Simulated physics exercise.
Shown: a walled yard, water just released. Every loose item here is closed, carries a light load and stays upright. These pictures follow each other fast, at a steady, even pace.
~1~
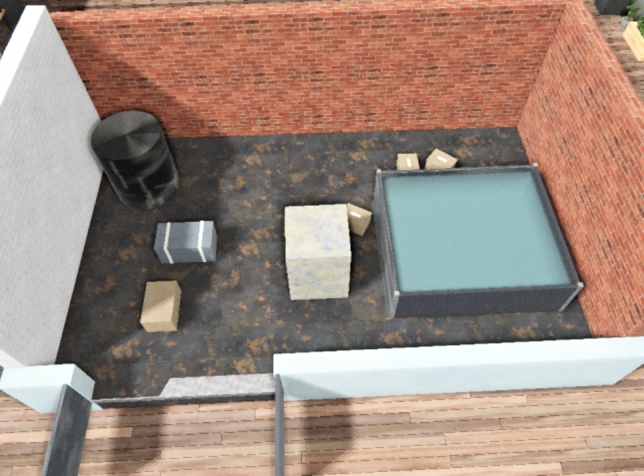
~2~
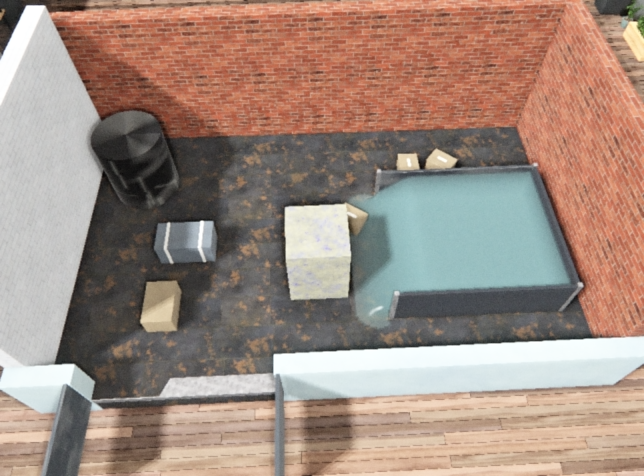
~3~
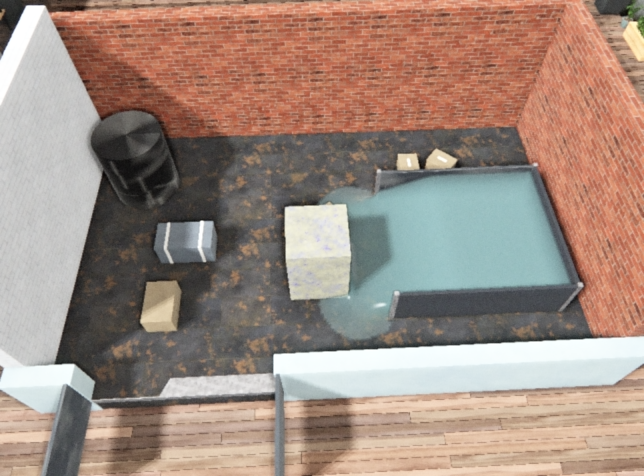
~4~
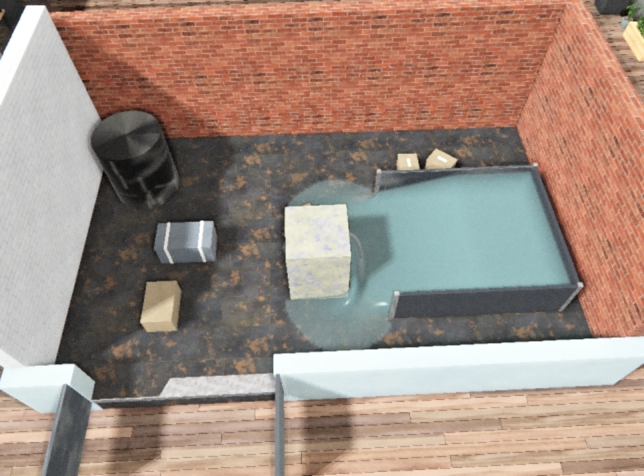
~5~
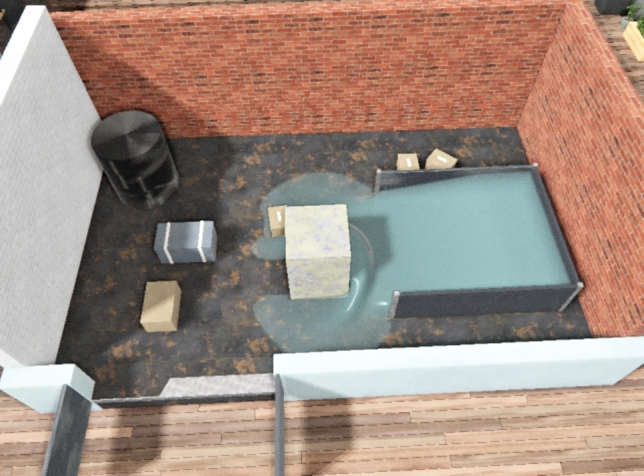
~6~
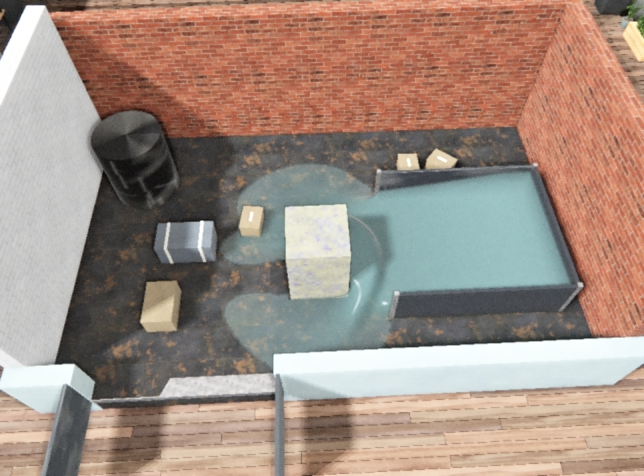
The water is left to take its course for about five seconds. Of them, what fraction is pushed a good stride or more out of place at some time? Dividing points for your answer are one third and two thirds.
Answer: A share between one and two thirds.
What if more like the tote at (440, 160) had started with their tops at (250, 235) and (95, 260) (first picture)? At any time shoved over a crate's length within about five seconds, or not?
Travels that far, then travels that far.
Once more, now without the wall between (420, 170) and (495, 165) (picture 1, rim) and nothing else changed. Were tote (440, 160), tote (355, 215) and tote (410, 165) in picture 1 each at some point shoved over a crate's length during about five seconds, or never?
Travels that far, falls short, travels that far.
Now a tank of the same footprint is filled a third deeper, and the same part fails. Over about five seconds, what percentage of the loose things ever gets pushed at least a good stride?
Around 60 in a hundred.
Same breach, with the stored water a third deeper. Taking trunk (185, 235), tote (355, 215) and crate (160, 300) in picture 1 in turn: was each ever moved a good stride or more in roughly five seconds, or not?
Per item, in order: Cleared the mark; cleared the mark; cleared the mark.
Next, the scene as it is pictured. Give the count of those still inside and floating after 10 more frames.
The answer is 3.
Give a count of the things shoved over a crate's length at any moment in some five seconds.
I make it 3 of them.
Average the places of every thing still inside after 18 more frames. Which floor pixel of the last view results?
About (240, 243).
A moment on, 1 of 5 are well off their spots; 0 afloat.
Next, 2 of 5 are well off their spots; 3 afloat.
Later, 3 of 5 are well off their spots; 3 afloat.
In the end, 3 of 5 are well off their spots, and 3 have been at some point; 2 afloat.
